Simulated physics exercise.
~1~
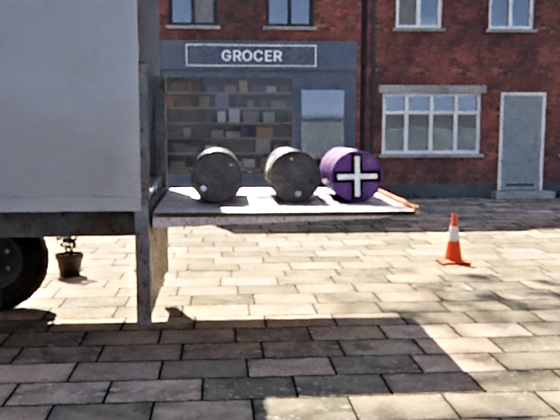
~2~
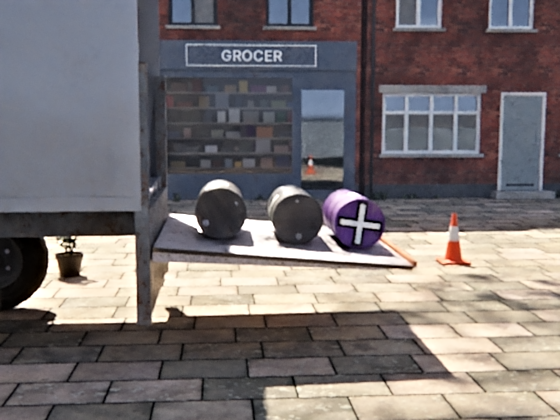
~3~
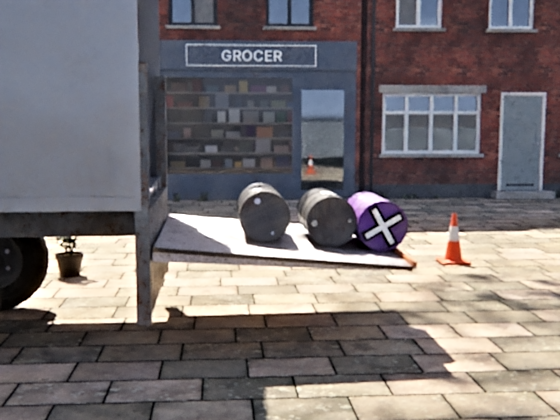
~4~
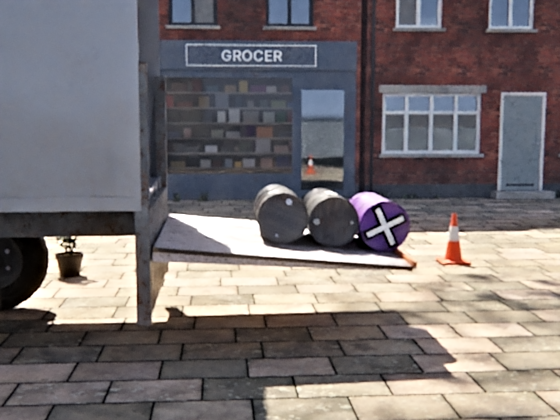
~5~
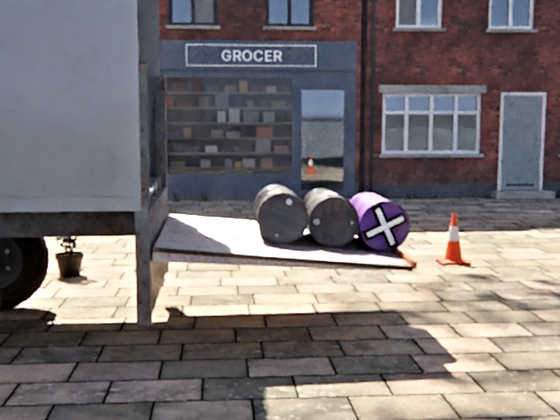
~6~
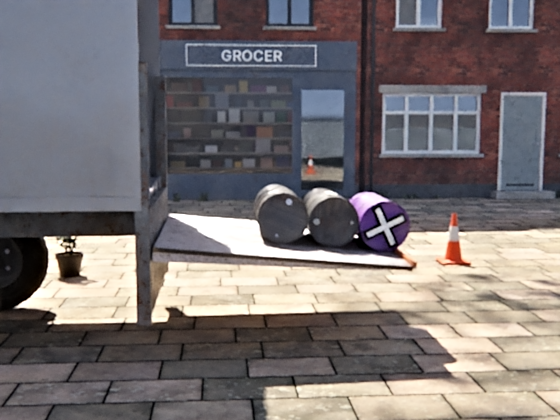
In this clip, a lift platform behind a van holds two dark drums and a purple one marked with a white cross. The platform tilts down to the right, the drums roll that way, and they come to rest together, the purple one held at the edge stop.
